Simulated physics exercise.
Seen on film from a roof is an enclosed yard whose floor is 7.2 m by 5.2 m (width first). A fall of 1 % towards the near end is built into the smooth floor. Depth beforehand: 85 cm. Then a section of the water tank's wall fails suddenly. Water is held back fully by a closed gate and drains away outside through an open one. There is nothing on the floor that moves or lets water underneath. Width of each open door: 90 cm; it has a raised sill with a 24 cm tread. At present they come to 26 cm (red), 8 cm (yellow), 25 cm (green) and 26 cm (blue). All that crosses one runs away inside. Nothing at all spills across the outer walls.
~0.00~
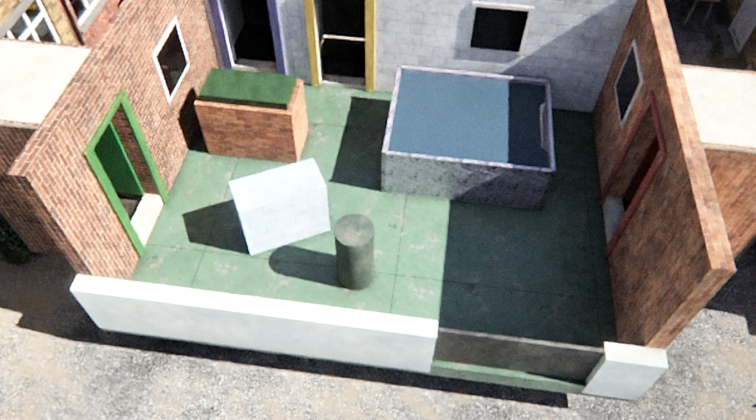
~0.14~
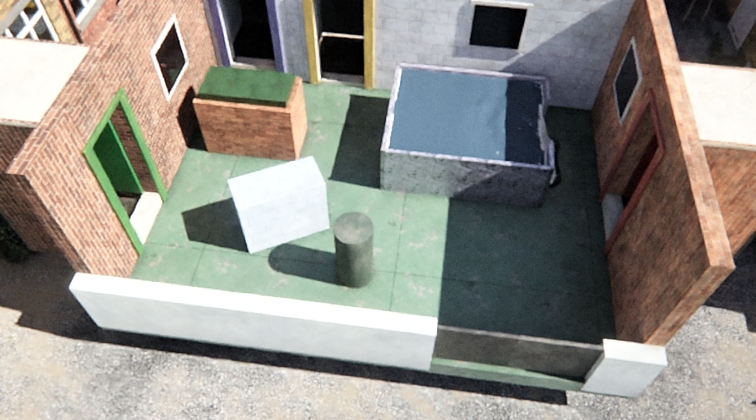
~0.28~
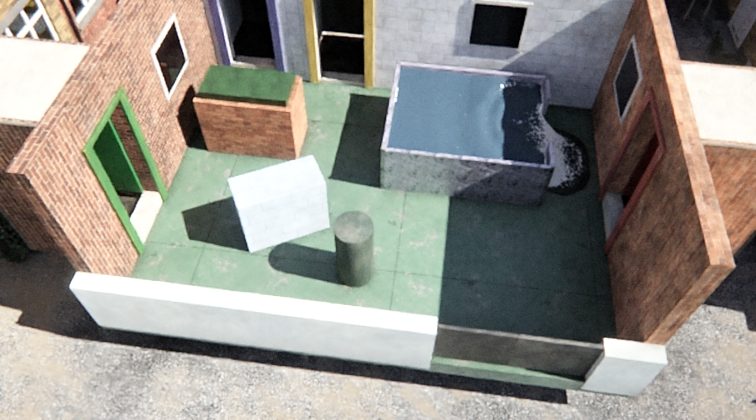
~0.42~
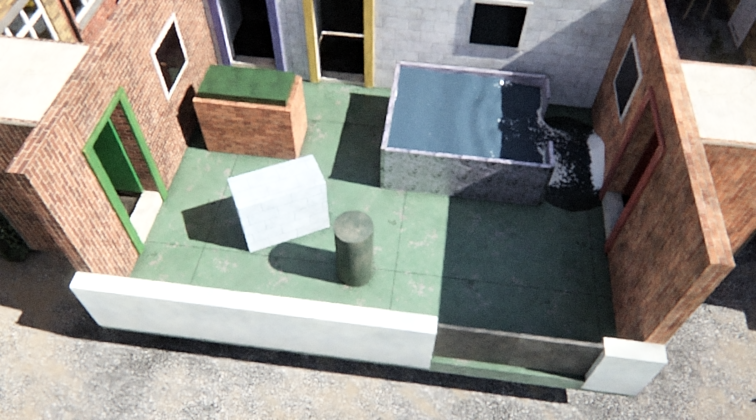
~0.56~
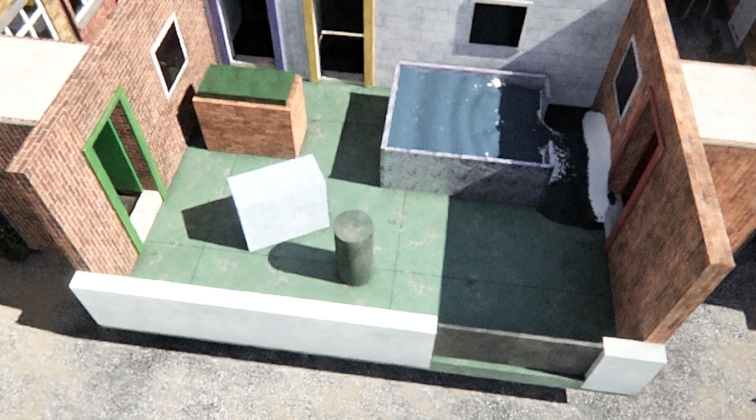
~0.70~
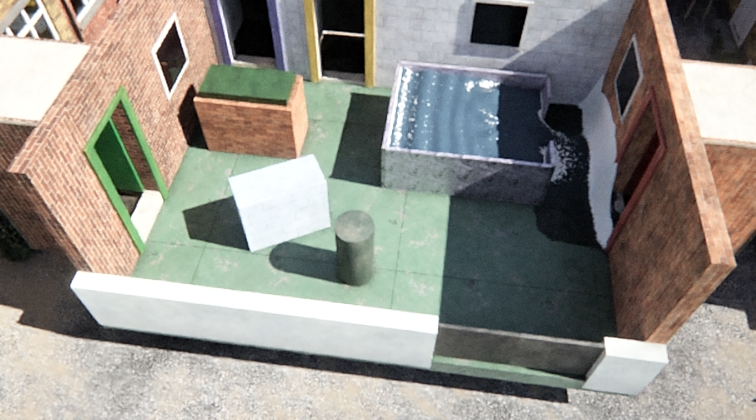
Water pouring from the right side of a raised tank in a walled yard, spreading over green floor beside the brick wall.
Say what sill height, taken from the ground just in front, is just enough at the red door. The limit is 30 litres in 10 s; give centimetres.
I would put it at 24 cm.
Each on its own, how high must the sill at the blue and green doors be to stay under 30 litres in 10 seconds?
You'd want some 12.0 cm at blue and some 13.5 cm at green.
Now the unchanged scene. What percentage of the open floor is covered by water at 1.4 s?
Roughly 20 percent of the floor.
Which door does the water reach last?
That would be the green door.
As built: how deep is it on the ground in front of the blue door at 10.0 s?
Depth: Near 15.5 cm.
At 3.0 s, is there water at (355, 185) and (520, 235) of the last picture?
Taking them in turn, they come out spared and submerged.
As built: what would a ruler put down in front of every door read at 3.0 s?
In cm - red: 24, yellow: 11, green: 0, blue: 4.
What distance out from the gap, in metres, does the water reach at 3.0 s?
Roughly 6.2 metres.
After 1.4 s water covers 20 % of the floor, deepest (68 cm) near (584, 112); 28 cm at the red door, 7 litres in over its 26 cm sill.
After 3.0 s water covers 50 % of the floor, deepest (44 cm) near (589, 162); 24 cm at the red door, 19 litres in over its 26 cm sill.
After 10.0 s water covers 95 % of the floor, deepest (20 cm) near (379, 171); 11 cm at the red door, 23 litres in over its 26 cm sill.
At the red door as built, the water arrived by 0.6 s and peaked near 48 cm at 0.7 s.
With a sill of 21.5 cm, 44 litres would have come in within the 10 s; with 29 cm, 10 litres. So under 30 litres takes about 24 cm.
